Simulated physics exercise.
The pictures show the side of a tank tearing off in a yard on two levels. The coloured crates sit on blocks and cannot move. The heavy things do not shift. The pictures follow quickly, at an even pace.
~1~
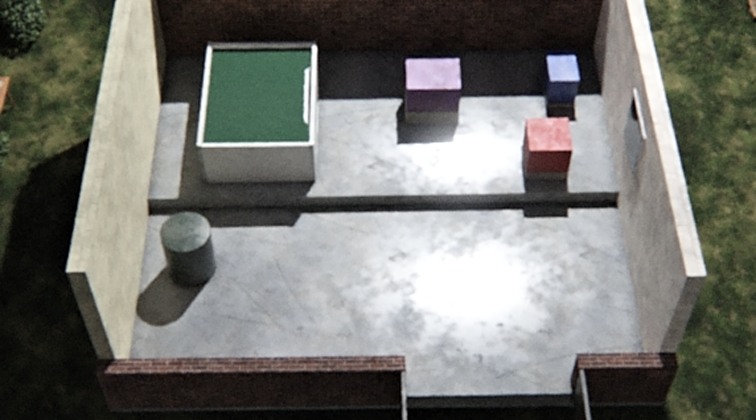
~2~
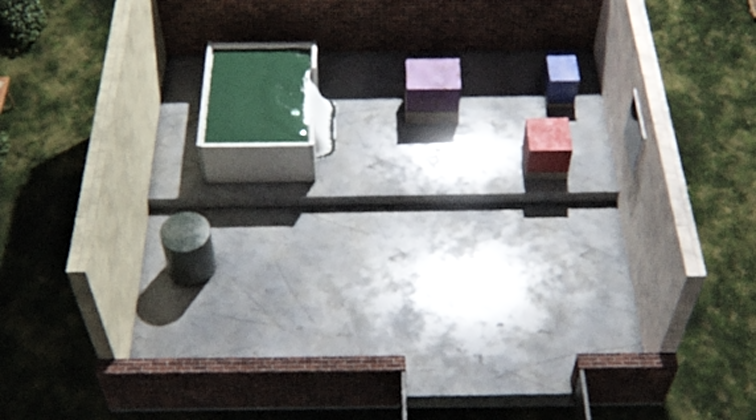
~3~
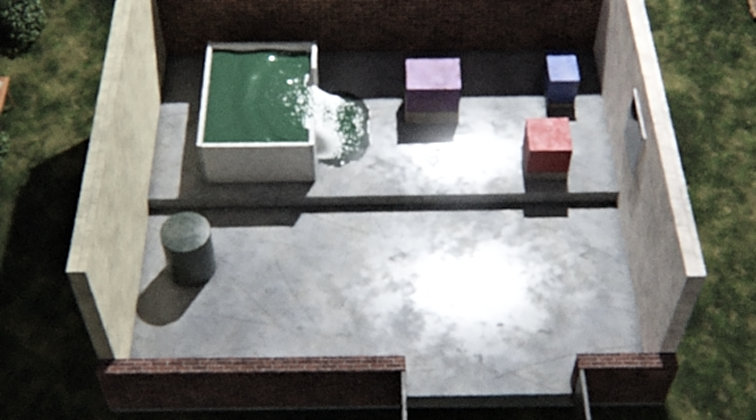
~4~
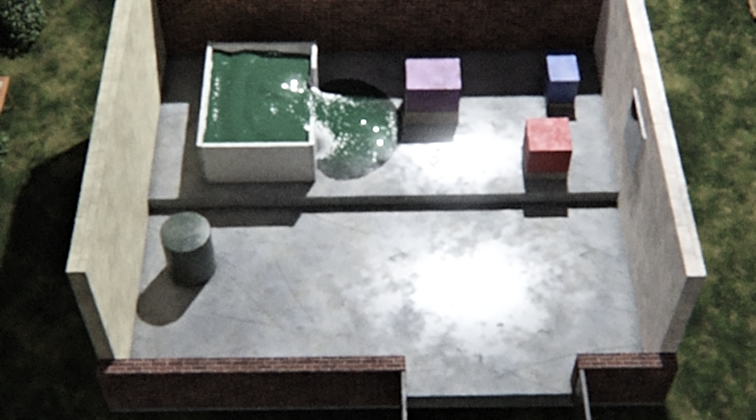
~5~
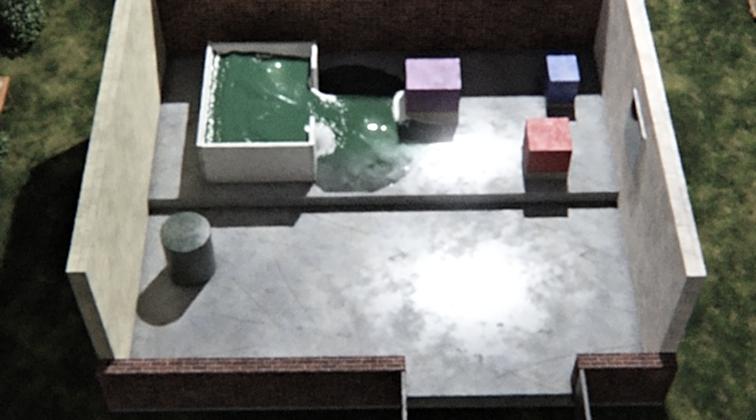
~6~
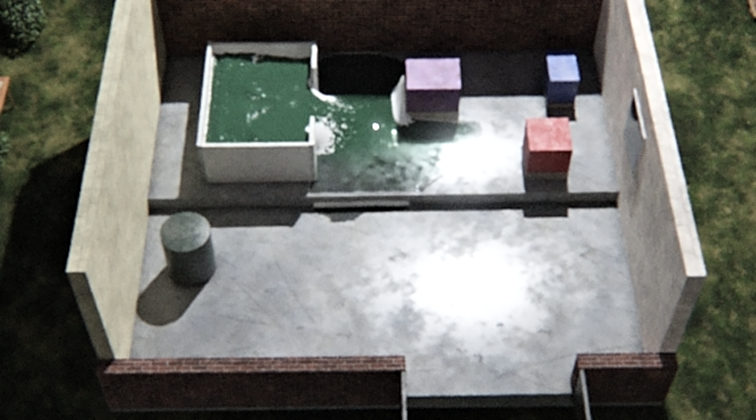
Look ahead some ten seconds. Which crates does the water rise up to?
One by one: The blue crate is soaked; the purple crate is soaked; the red crate is soaked.
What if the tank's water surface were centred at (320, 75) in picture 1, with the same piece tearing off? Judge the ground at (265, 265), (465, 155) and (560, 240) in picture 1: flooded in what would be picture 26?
In turn: Not flooded, wet, covered.
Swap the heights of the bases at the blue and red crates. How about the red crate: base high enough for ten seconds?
The red crate gets wet.
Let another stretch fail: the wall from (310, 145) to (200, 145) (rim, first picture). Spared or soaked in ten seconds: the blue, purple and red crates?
The blue one is safe, the purple one stays dry, the red one remains dry.
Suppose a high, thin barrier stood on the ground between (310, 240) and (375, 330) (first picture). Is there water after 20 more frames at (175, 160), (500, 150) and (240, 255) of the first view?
One after the other: Free of water, under water, no water.
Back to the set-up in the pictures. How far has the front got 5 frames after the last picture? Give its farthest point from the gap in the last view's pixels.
Roughly at (611, 150).
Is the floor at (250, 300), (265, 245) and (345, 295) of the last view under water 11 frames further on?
As listed: Not flooded, free of water, no water.
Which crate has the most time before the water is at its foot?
The blue crate.
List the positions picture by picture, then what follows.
Still water in the tank at (259, 95), in the first picture.
Water pours out at (313, 118) and has run to (325, 102), in the second picture.
The front is at (360, 151), out from the gap at (313, 119), in the third picture.
The front is at (395, 113), out from the gap at (313, 119), in the fourth picture.
Water pours out at (313, 119) and has run to (439, 128), in the fifth picture.
The front is at (478, 128), out from the gap at (313, 118), in the sixth picture.
A moment on, water covers 25 % of the floor; the blue crate water round its plinth, the purple crate water round its plinth, the red crate water round its plinth.
Next, water covers 45 % of the floor; the blue crate water round its plinth, the purple crate water round its plinth, the red crate water round its plinth.
Then, water covers 60 % of the floor; the blue crate water round its plinth, the purple crate water round its plinth, the red crate water round its plinth.
Later, water covers 75 % of the floor; the blue crate water round its plinth, the purple crate water round its plinth, the red crate water round its plinth.
In the end, water covers 95 % of the floor; the blue crate was topped, the purple crate was topped, the red crate was topped.
